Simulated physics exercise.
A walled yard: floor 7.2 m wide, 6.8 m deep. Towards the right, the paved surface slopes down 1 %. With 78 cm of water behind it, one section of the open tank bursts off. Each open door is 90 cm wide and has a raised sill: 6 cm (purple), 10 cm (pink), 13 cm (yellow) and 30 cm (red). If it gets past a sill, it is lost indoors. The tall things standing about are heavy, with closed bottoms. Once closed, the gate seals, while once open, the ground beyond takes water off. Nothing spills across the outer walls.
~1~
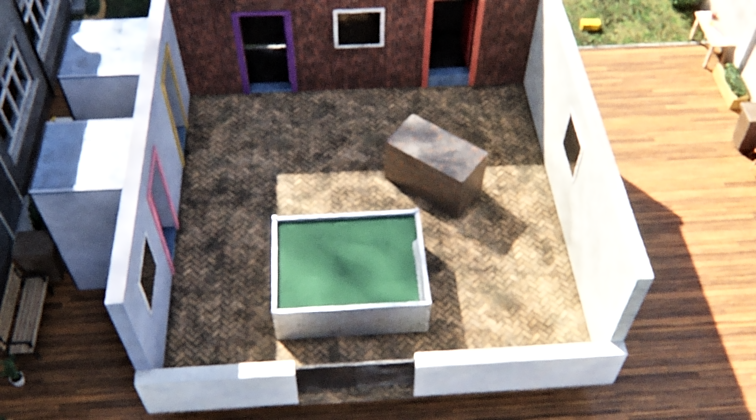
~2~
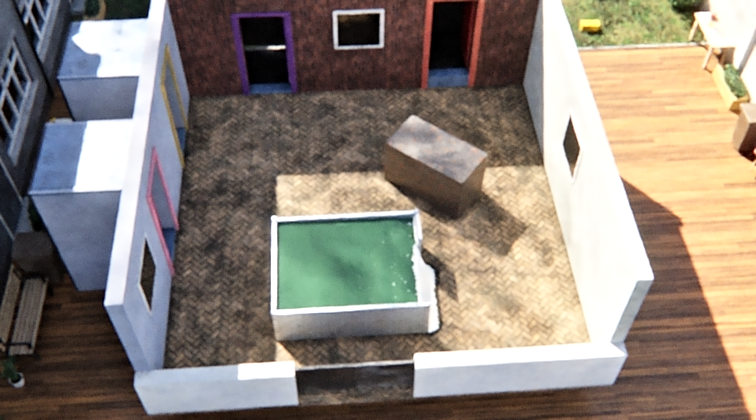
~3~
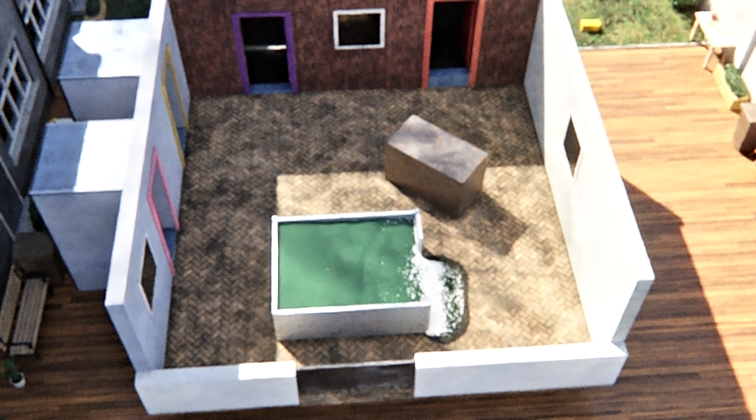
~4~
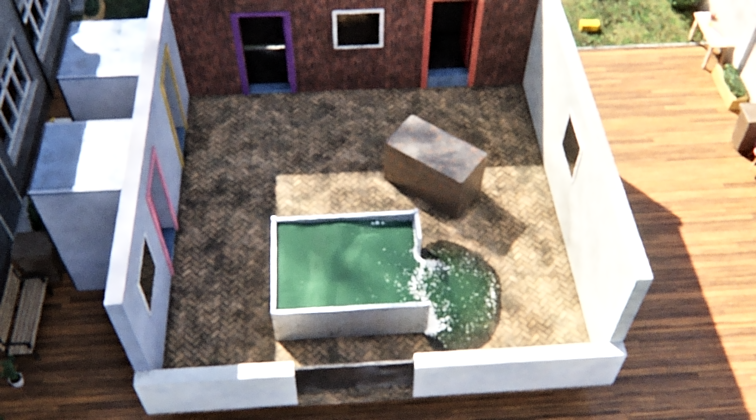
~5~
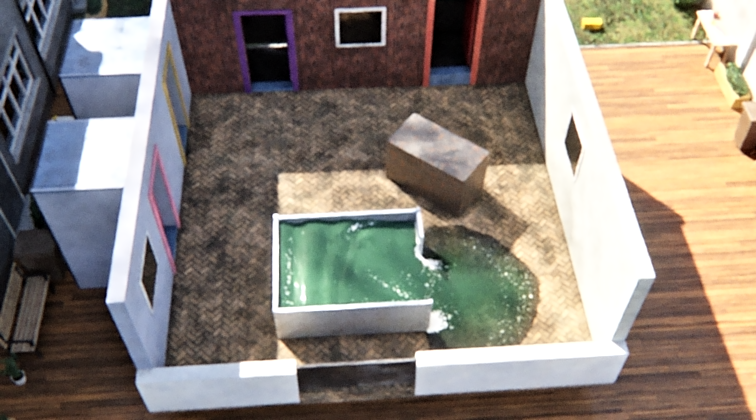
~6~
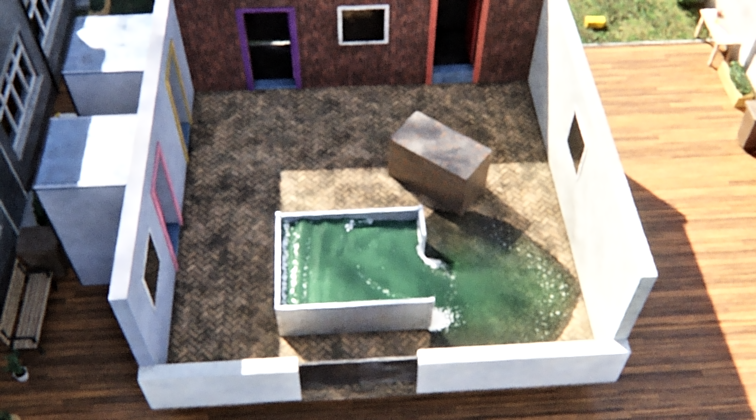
A walled yard with an open tank of green water, its right side bursting and water spreading rightward across the paving.
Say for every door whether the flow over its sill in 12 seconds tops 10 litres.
At the purple door the inflow will remain within the limit, at the pink door the inflow will remain within the limit, at the yellow door the inflow will remain within the limit, at the red door the inflow will remain within the limit.
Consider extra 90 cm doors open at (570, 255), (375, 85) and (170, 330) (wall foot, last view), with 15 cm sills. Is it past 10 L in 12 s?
Well, the first is on the high side, the second is on the low side, and the third is on the low side.
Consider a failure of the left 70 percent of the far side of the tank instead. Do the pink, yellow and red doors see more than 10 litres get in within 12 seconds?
Then pink would come out on the low side, yellow on the high side and red on the low side.
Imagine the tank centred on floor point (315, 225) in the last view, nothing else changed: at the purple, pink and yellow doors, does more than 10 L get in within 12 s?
At the purple door the limit is surpassed, at the pink door not exceeded, at the yellow door not exceeded.
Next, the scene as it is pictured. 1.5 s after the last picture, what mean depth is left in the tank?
The mean depth is around 39 cm.
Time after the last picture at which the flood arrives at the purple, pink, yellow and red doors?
Doors: Purple 4.5 s / pink 6.5 s / yellow 5.5 s / red 2.6 s.
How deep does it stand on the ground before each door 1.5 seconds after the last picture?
Door by door, in cm: Purple reads 0, pink reads 0, yellow reads 0, red reads 0.
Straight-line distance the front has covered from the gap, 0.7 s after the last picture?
About 3.6 m.
Then, 0.7 s after the last picture water covers 20 % of the floor and is deepest (60 cm) near (591, 363); purple door not reached, pink door not reached, yellow door not reached, red door not reached.
Then, 1.5 s after the last picture water covers 25 % of the floor and is deepest (51 cm) near (536, 356); purple door not reached, pink door not reached, yellow door not reached, red door not reached.
Then, 2.8 s after the last picture water covers 40 % of the floor and is deepest (30 cm) near (515, 301); purple door not reached, pink door not reached, yellow door not reached, red door 15 cm at the sill, 0 L in.
Then, 6.3 s after the last picture water covers 85 % of the floor and is deepest (22 cm) near (523, 92); purple door 4 cm at the sill, 0 L in, pink door not reached, yellow door 8 cm at the sill, 0 L in, red door 16 cm at the sill, 0 L in.
Then, 11.3 s after the last picture water covers 100 % of the floor and is deepest (14 cm) near (266, 370); purple door 6 cm at the sill, 1 L in, pink door 7 cm at the sill, 0 L in, yellow door 9 cm at the sill, 0 L in, red door 10 cm at the sill, 0 L in.
